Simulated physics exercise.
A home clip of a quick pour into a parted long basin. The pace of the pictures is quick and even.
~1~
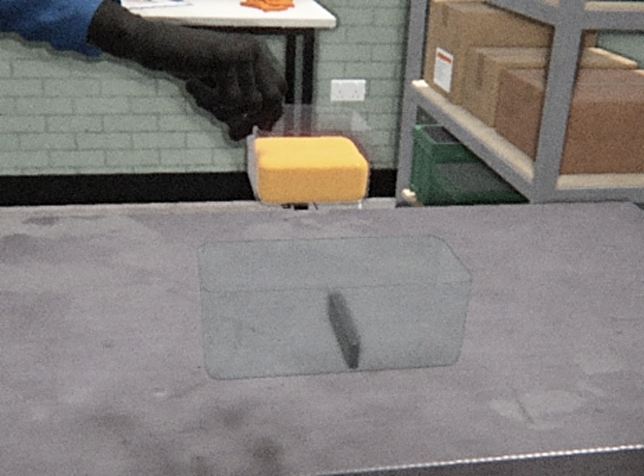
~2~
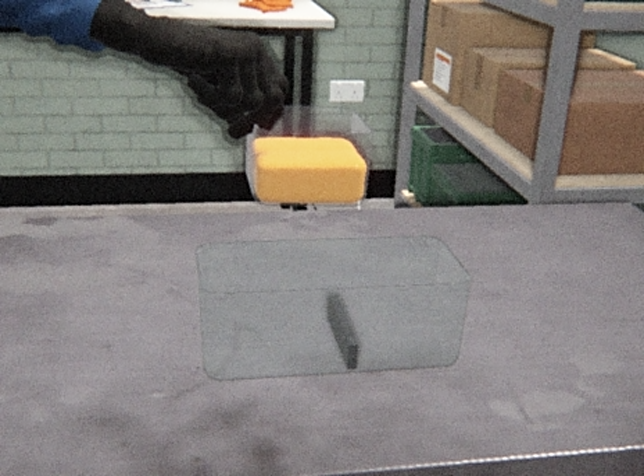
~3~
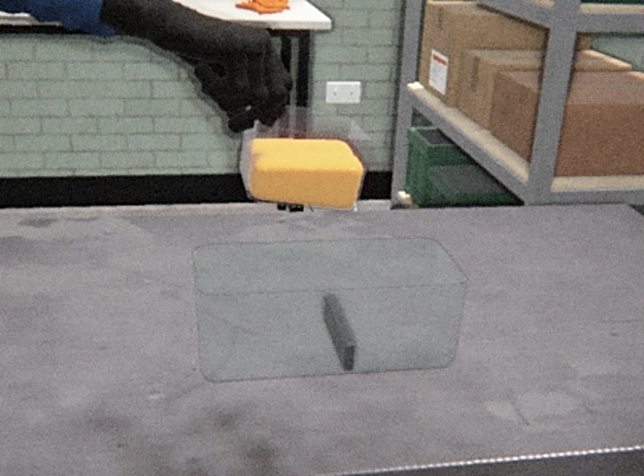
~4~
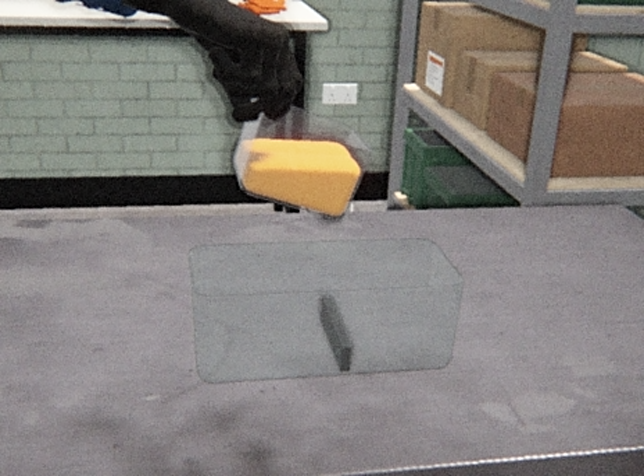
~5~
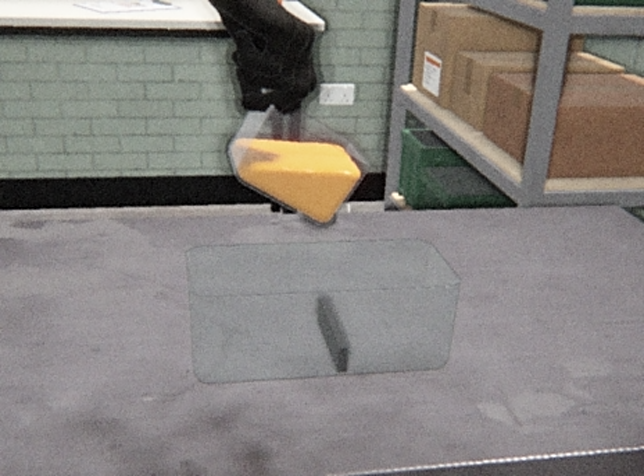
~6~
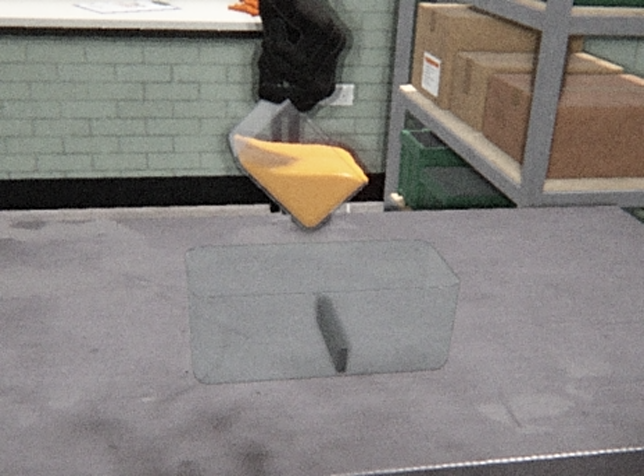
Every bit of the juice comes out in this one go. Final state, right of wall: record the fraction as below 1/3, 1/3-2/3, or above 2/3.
Recorded: Above 2/3.
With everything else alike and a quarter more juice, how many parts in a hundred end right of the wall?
Close to 80 per cent, more or less.
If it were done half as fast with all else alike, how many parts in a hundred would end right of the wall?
About 95 %.
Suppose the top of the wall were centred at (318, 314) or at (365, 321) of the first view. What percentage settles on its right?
Record: Case 1 near 90 %, case 2 near 70 %.
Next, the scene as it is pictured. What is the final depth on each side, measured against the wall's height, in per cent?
On the left it sits near 10, while on the right it sits near 80.
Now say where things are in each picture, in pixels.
The first picture shows tilt 0°; pouring edge (363, 120); surface from (254, 151) to (358, 150); the long basin's rim runs from (200, 268) to (457, 259); the wall's top is at (344, 319).
The second picture shows tilt 2°; pouring edge (363, 122); surface from (252, 151) to (357, 151).
The third picture shows tilt 8°; pouring edge (362, 130); surface from (249, 152) to (354, 152).
The fourth picture shows tilt 18°; pouring edge (361, 141); surface from (243, 152) to (352, 155).
The fifth picture shows tilt 31°; pouring edge (359, 155); surface from (236, 151) to (352, 158).
The sixth picture shows tilt 45°; pouring edge (356, 171); surface from (235, 146) to (354, 160).
A moment on, the tilt is 99° and 30 per cent is still to pour, 0 is left of the wall and 35 right of it.
Next, the tilt is 107° and 9 per cent is still to pour, 7 is left of the wall and 70 right of it.
Then the tilt is 107° and 0 per cent is still to pour, 12 is left of the wall and 84 right of it.
Later the tilt is 107° and 0 per cent is still to pour, 13 is left of the wall and 85 right of it.
In the end 14 per cent lies left of the wall, 83 right of it and 2 outside.
